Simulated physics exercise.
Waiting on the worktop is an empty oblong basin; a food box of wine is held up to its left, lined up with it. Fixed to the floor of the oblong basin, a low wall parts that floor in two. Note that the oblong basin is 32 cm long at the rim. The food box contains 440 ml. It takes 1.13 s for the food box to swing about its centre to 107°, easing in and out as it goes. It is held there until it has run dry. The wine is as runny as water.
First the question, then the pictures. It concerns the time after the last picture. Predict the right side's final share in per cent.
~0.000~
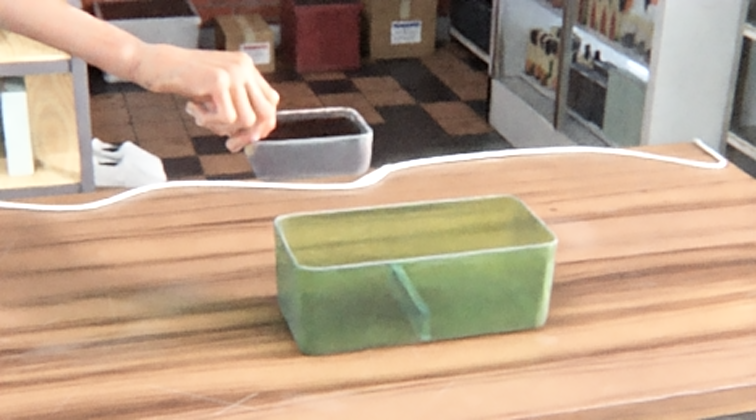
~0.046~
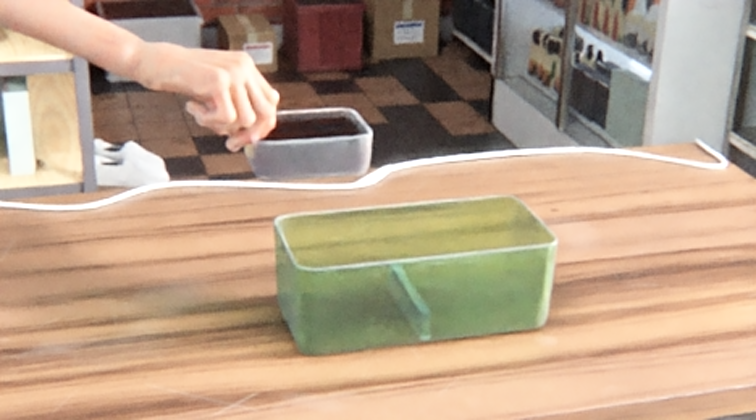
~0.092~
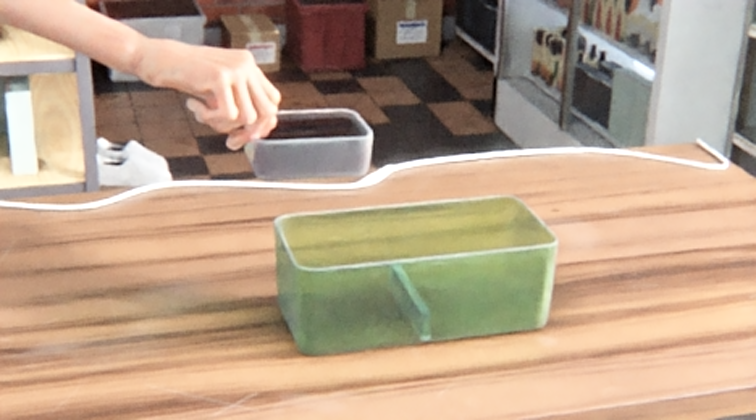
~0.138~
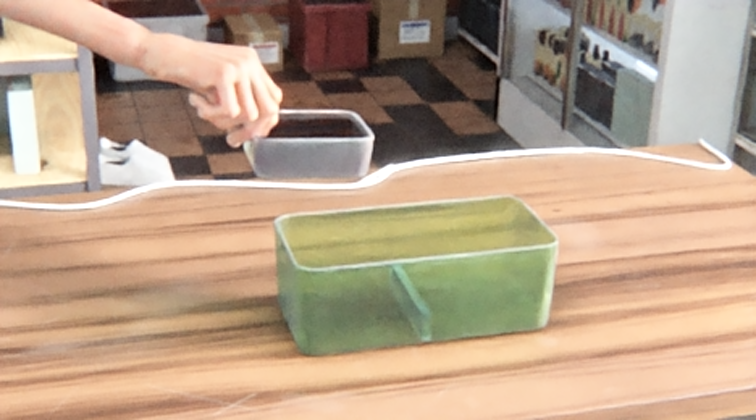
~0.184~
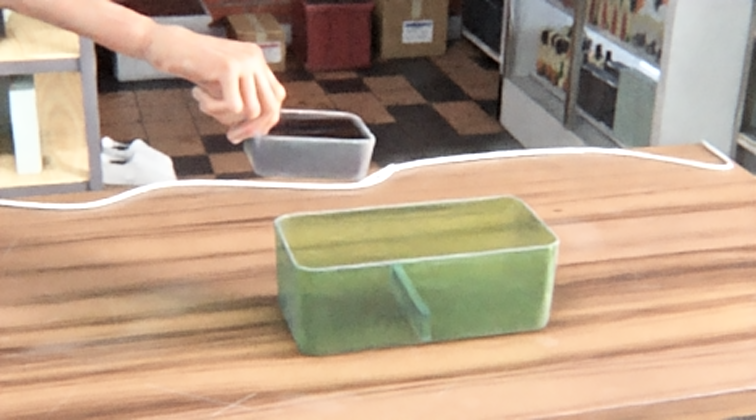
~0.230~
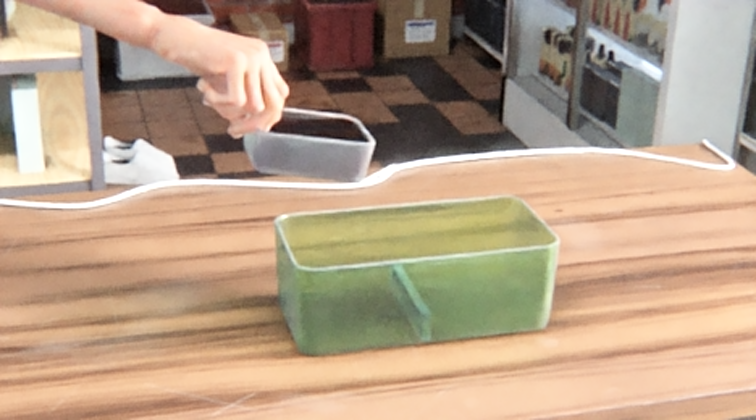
The right side finishes with roughly 56 per cent.
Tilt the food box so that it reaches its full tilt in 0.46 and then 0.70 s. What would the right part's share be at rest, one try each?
I'd say 20 percent on the first go, 45 percent on the next.
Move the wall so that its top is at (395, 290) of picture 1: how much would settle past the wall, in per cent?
Roughly 70 %.
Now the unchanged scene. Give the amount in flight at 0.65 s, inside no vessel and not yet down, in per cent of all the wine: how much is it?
At that moment, about 40 percent.
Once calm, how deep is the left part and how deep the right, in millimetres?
On the left it stands about 10 mm, on the right about 12 mm.
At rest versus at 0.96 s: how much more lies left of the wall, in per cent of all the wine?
I'd put it at some 7 percent.
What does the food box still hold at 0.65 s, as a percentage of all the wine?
About 26 per cent.
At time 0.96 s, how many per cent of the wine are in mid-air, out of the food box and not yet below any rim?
Roughly 4 per cent.
Then, 0.65 s in, the tilt is 66° and 26 per cent is still to pour, 12 is left of the wall and 23 right of it.
Then, 0.96 s in, the tilt is 101° and 4 per cent is still to pour, 37 is left of the wall and 55 right of it.
Then, 1.28 s in, the tilt is 107° and 0 per cent is still to pour, 44 is left of the wall and 56 right of it.
Then, 1.63 s in, the tilt is 107° and 0 per cent is still to pour, 44 is left of the wall and 56 right of it.
Finally, 44 per cent lies left of the wall, 56 right of it and 1 outside.
